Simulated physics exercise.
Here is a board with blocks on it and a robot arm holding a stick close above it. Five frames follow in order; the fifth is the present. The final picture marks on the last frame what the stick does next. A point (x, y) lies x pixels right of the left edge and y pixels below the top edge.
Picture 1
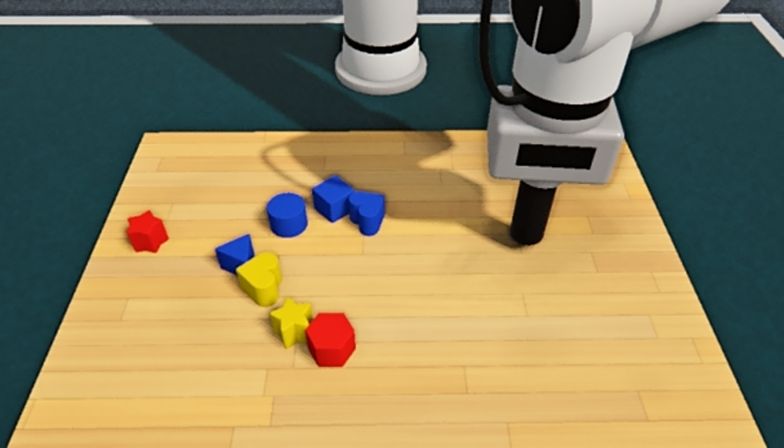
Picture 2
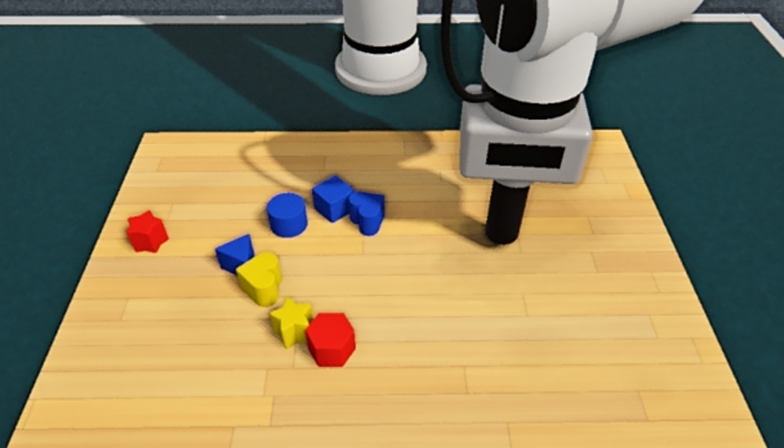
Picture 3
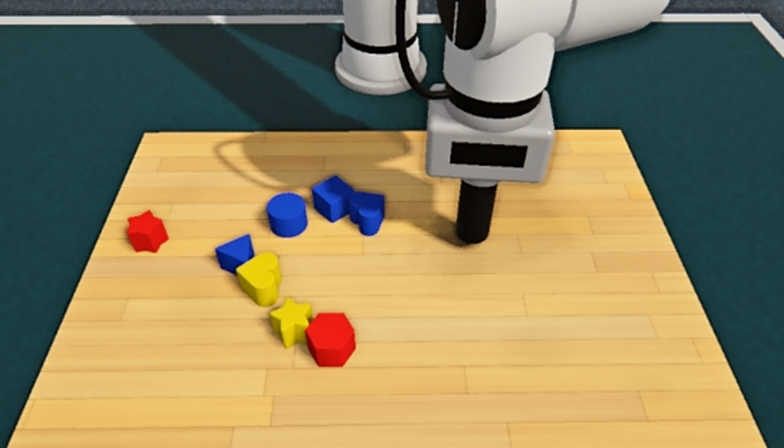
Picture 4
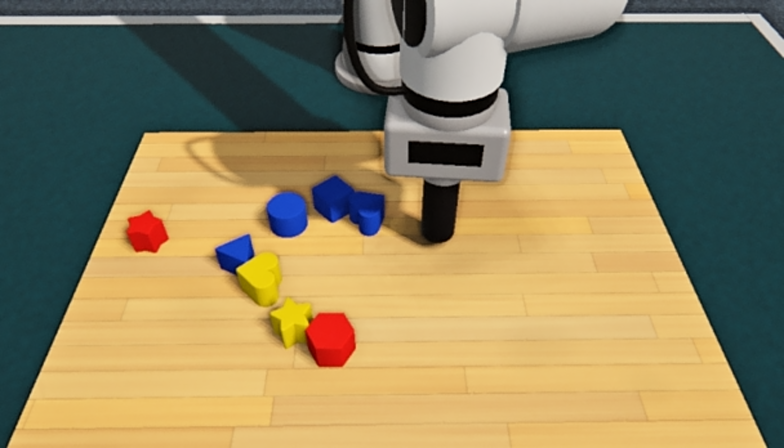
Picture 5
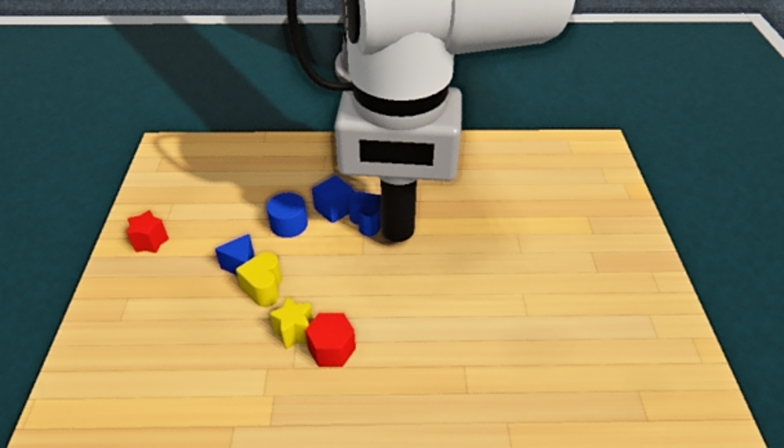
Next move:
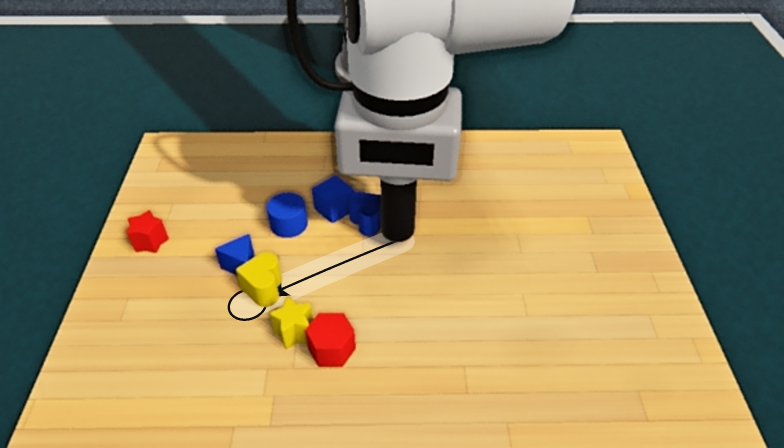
Robot arm sliding its black stick steadily left above a wooden board, nearing a blue heart block while the scattered blocks stay still.
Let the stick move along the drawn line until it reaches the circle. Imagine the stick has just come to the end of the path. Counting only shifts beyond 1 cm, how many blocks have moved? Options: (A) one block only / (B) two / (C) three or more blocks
That would be A.
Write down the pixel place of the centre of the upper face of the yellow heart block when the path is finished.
Its top middle will sit at (207, 287).
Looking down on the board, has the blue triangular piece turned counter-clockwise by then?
No, that is not how it ends up.
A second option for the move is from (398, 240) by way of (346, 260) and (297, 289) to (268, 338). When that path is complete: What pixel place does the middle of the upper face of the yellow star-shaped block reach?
(288, 342)
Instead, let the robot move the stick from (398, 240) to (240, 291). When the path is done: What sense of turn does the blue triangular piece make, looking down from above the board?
It twists with the clock when seen from above.
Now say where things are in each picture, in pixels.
The first frame shows stick's lower end (526, 235); blue triangular piece (236, 247); yellow heart block (259, 269); blue heart block (367, 202).
The second frame shows stick (501, 234); blocks still.
The third frame shows stick (472, 233); blocks still.
The fourth frame shows stick (437, 232); blocks still.
The fifth frame shows stick (398, 231); blue triangular piece (236, 247); yellow heart block (259, 269); blue heart block (367, 202).
Drawn move, in a line from (398, 240) to (248, 304).
What follows on the original path. One third of the way, stick (350, 251); nothing pushed yet.
Two thirds of the way, stick (299, 272); nothing pushed yet.
At the end, stick (245, 296); blue triangular piece (231, 247), turned 35° clockwise; yellow heart block (207, 287); blue heart block still.
